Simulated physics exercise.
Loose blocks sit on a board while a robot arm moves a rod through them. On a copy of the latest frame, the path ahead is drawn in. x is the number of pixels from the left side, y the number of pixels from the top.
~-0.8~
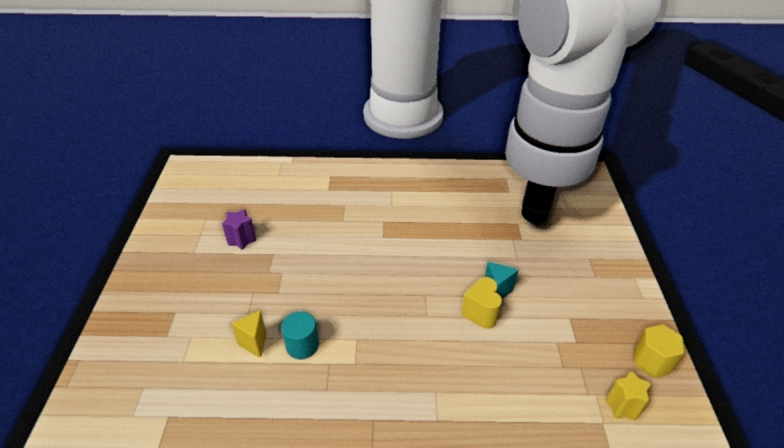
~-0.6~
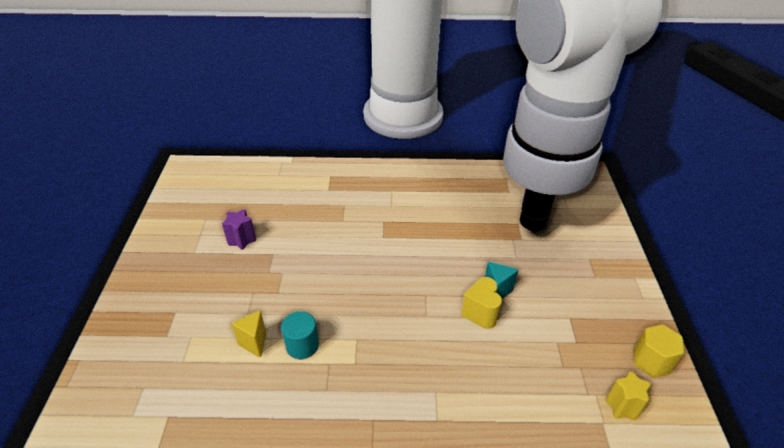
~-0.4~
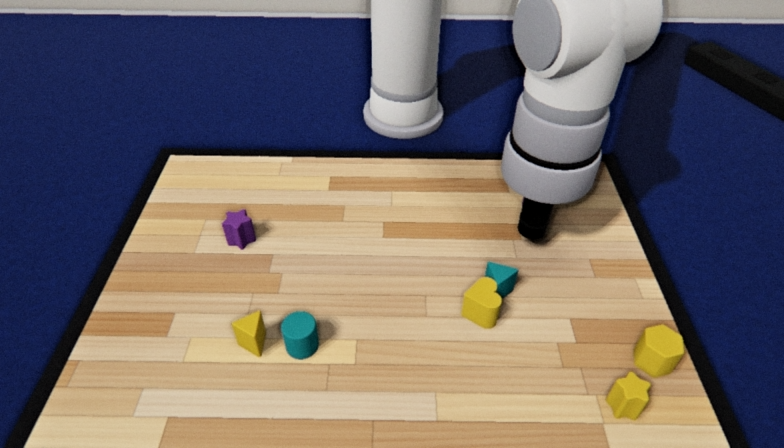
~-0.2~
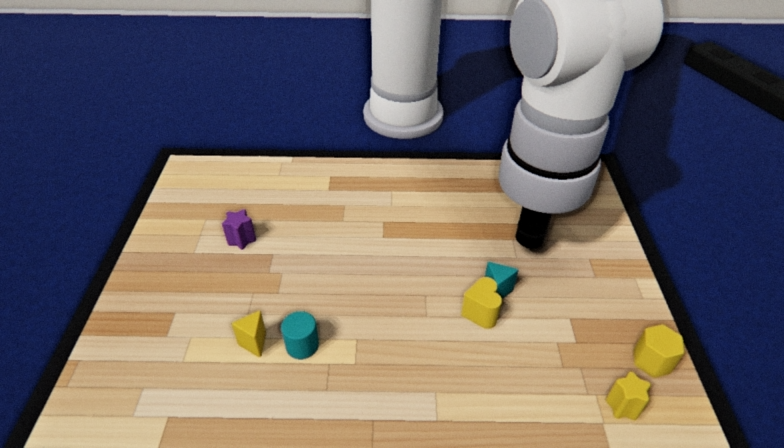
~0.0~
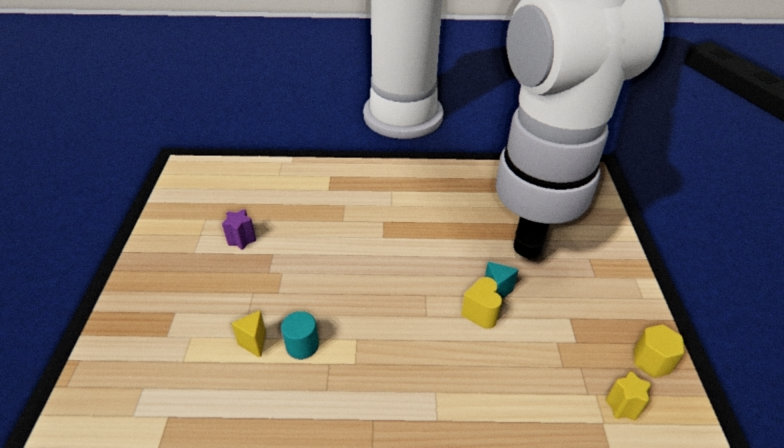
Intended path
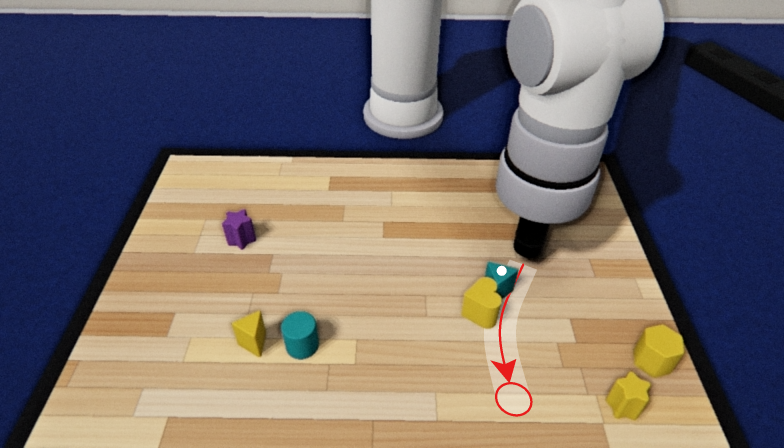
A robot arm slowly moved its black rod a short way down the wooden board, drifting slightly left toward the turquoise triangular piece and yellow heart, while all the scattered blocks stayed still.
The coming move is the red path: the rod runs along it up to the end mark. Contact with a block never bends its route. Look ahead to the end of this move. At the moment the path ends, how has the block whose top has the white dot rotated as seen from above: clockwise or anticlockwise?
Looking from above, the answer is clockwise.
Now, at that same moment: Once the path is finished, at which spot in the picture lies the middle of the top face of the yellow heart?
The centre of its top will be at (463, 296).
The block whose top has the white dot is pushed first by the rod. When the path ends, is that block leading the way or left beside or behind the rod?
It is gone from the front.
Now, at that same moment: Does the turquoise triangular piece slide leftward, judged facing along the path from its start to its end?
That would be a no.
Drawn move, from (523, 265) via (507, 301) and (501, 345), ending at (514, 399); the dot is on the turquoise triangular piece.
One third of the way, rod at (510, 285); yellow heart at (470, 294), turned 50° anticlockwise; turquoise triangular piece at (487, 282), turned 75° clockwise.
Two thirds of the way, rod at (505, 330); yellow heart at (463, 296), turned 50° anticlockwise; turquoise triangular piece at (483, 284), turned 90° clockwise.
At the end, rod at (519, 384); yellow heart at (463, 296), turned 50° anticlockwise; turquoise triangular piece at (483, 284), turned 90° clockwise.
